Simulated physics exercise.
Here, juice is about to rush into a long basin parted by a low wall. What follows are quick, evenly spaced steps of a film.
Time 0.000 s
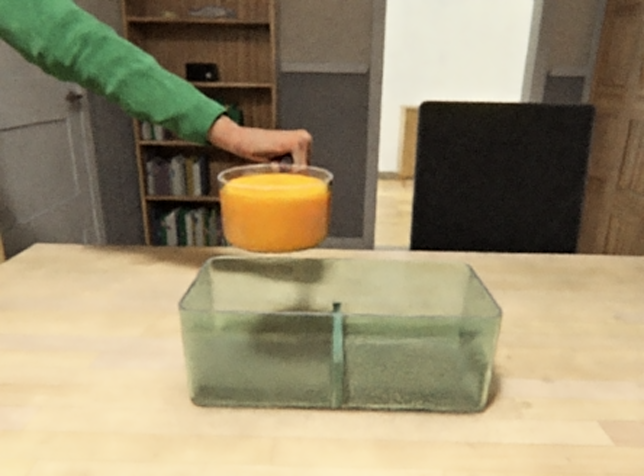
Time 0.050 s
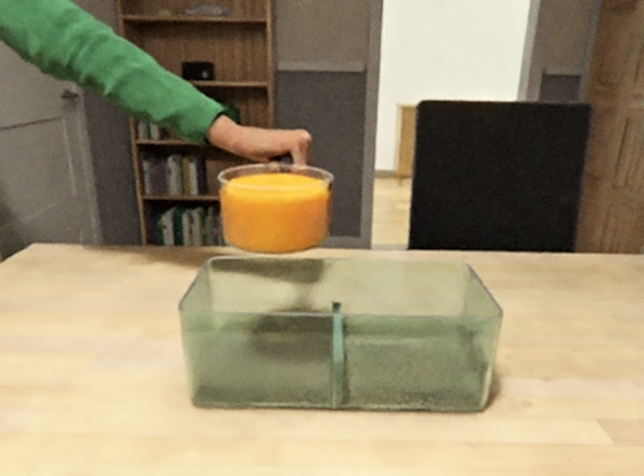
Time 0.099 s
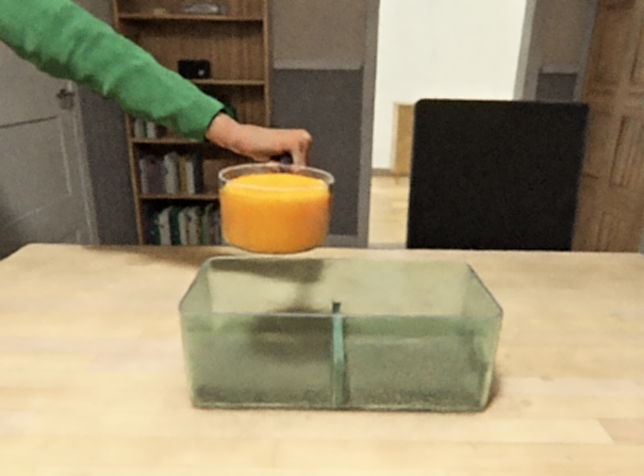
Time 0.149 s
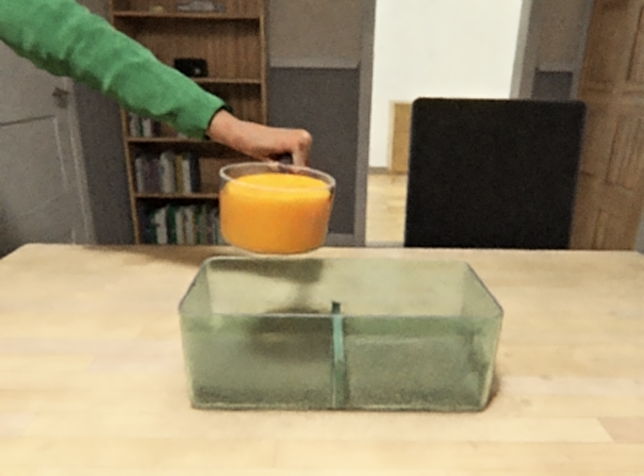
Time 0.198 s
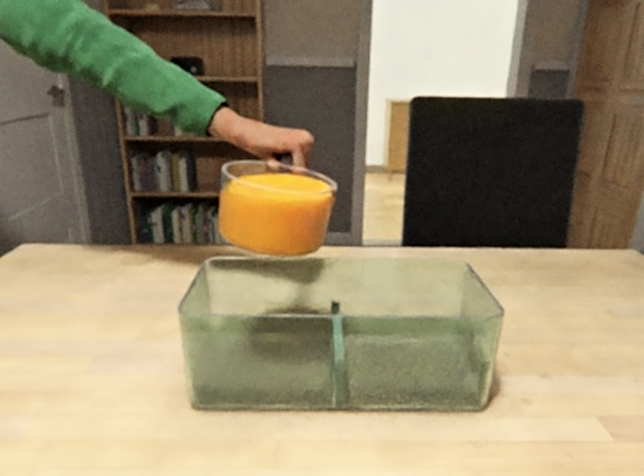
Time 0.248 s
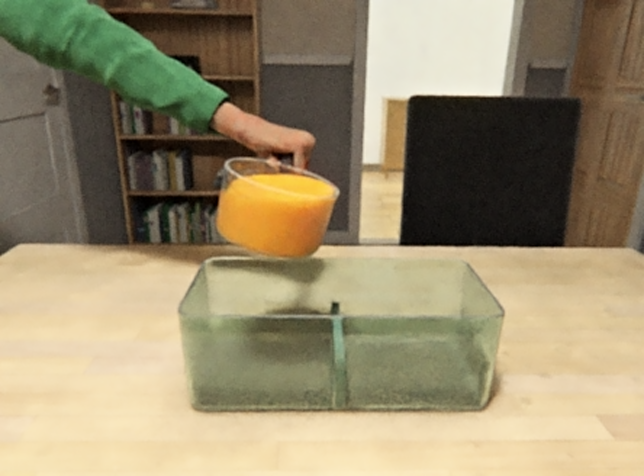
A clear cup of orange juice, held by a hand in a green sleeve above a divided glass basin on a wooden table, stayed nearly level at first, then tilted slightly to the right.
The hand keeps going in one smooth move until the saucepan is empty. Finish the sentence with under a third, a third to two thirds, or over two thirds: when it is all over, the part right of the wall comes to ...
When it is all over, the part right of the wall comes to over two thirds.
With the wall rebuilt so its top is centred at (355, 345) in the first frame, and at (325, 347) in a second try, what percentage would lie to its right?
About 70 % and 90 %.
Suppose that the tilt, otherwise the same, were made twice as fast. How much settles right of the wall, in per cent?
It comes to 70 per cent or so.
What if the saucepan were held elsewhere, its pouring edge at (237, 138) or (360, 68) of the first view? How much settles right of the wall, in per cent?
First try: 0 percent; second try: 95 percent.
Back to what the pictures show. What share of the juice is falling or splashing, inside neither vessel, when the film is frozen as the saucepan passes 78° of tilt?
30 per cent.
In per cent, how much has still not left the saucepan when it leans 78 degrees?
Roughly 45 percent remains at that point.
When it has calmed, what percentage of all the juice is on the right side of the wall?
Some 85 parts in a hundred.
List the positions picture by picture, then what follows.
In the first picture, it leans 0°; its right rim is at (331, 178); the juice meets the walls at (224, 184) and (329, 186); the long basin's rim runs from (195, 281) to (484, 288); the wall's top is at (337, 330).
In the second picture, it leans 1°; its right rim is at (332, 179); the juice meets the walls at (224, 184) and (329, 186).
In the third picture, it leans 2°; its right rim is at (332, 181); the juice meets the walls at (224, 184) and (330, 187).
In the fourth picture, it leans 5°; its right rim is at (334, 183); the juice meets the walls at (224, 184) and (331, 187).
In the fifth picture, it leans 9°; its right rim is at (335, 188); the juice meets the walls at (225, 184) and (333, 188).
In the sixth picture, it leans 15°; its right rim is at (337, 193); the juice meets the walls at (226, 186) and (335, 188).
A moment on, the saucepan is tipped on its side and 46 per cent is still to pour, 0 is left of the wall and 26 right of it.
Next, the saucepan is tipped right over and 4 per cent is still to pour, 10 is left of the wall and 83 right of it.
Then the saucepan is tipped right over and 0 per cent is still to pour, 16 is left of the wall and 83 right of it.
Later the saucepan is tipped right over and 0 per cent is still to pour, 16 is left of the wall and 83 right of it.
At rest 16 per cent lies left of the wall, 83 right of it and 0 outside.
